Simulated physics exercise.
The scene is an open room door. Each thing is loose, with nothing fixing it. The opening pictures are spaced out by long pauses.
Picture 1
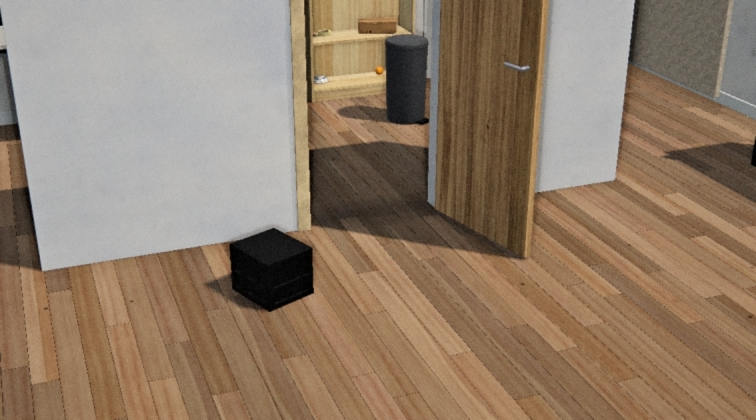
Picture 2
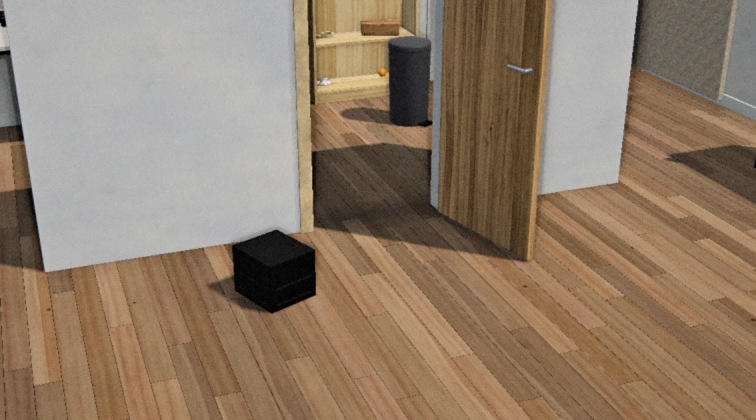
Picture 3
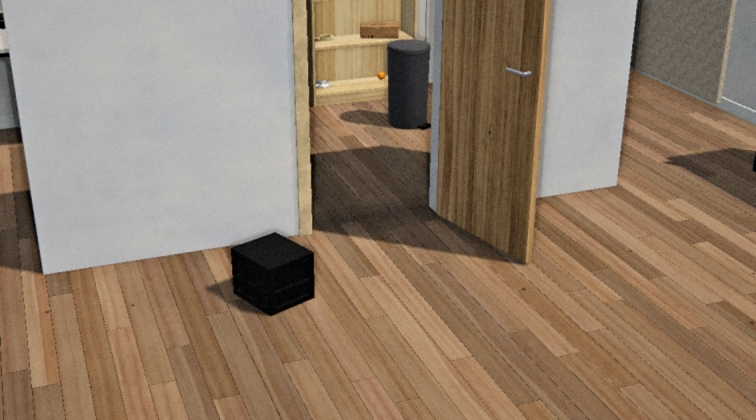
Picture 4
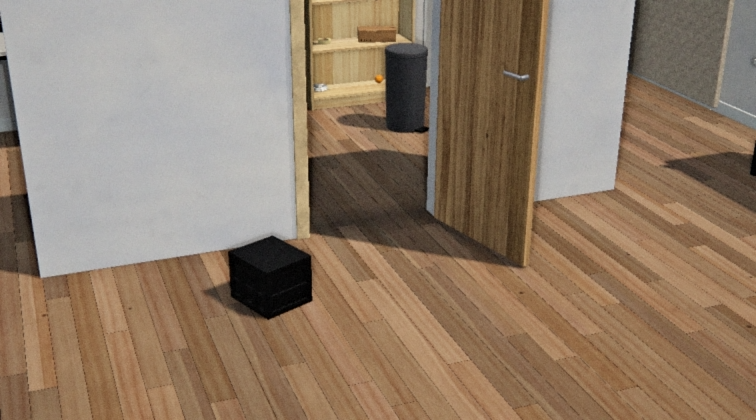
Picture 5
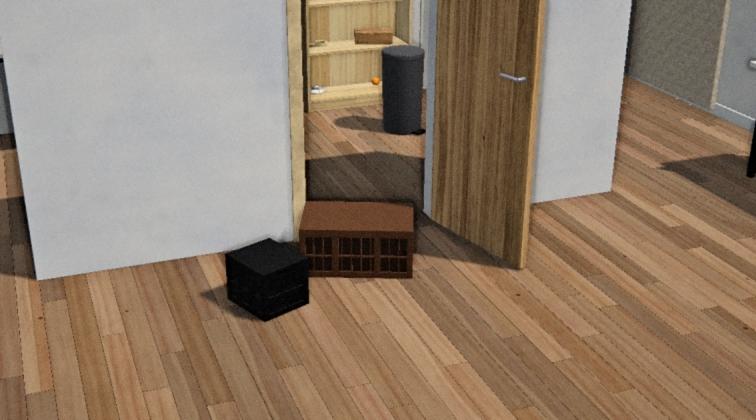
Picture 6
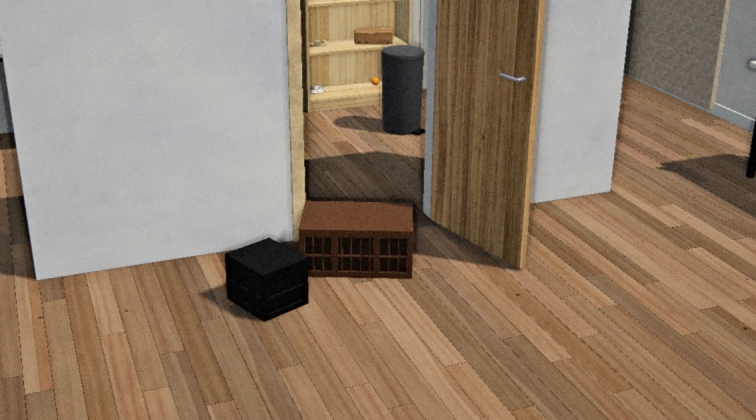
A wooden door stood wide open and still, with a black crate on the floor in front of the wall, and later a brown chest appeared in the doorway, just right of the crate.
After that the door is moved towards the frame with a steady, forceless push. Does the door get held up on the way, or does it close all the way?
In this one the door doesn't finish its swing at all.
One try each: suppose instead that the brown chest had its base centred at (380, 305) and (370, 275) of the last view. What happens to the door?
Swings all the way, then held up.
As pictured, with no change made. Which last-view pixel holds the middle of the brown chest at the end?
It finishes at around (339, 235).
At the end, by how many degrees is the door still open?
I'd say it stays open by roughly 50 degrees.
Then, 0.60 s after the last picture, door 85° open.
Then, 0.90 s after the last picture, door 63° open.
Then, 1.10 s after the last picture, door 53° open; brown chest slid a little near (345, 236).
At rest, door 50° open; both in place. Seen from the same camera at the end, brown chest near (339, 235).
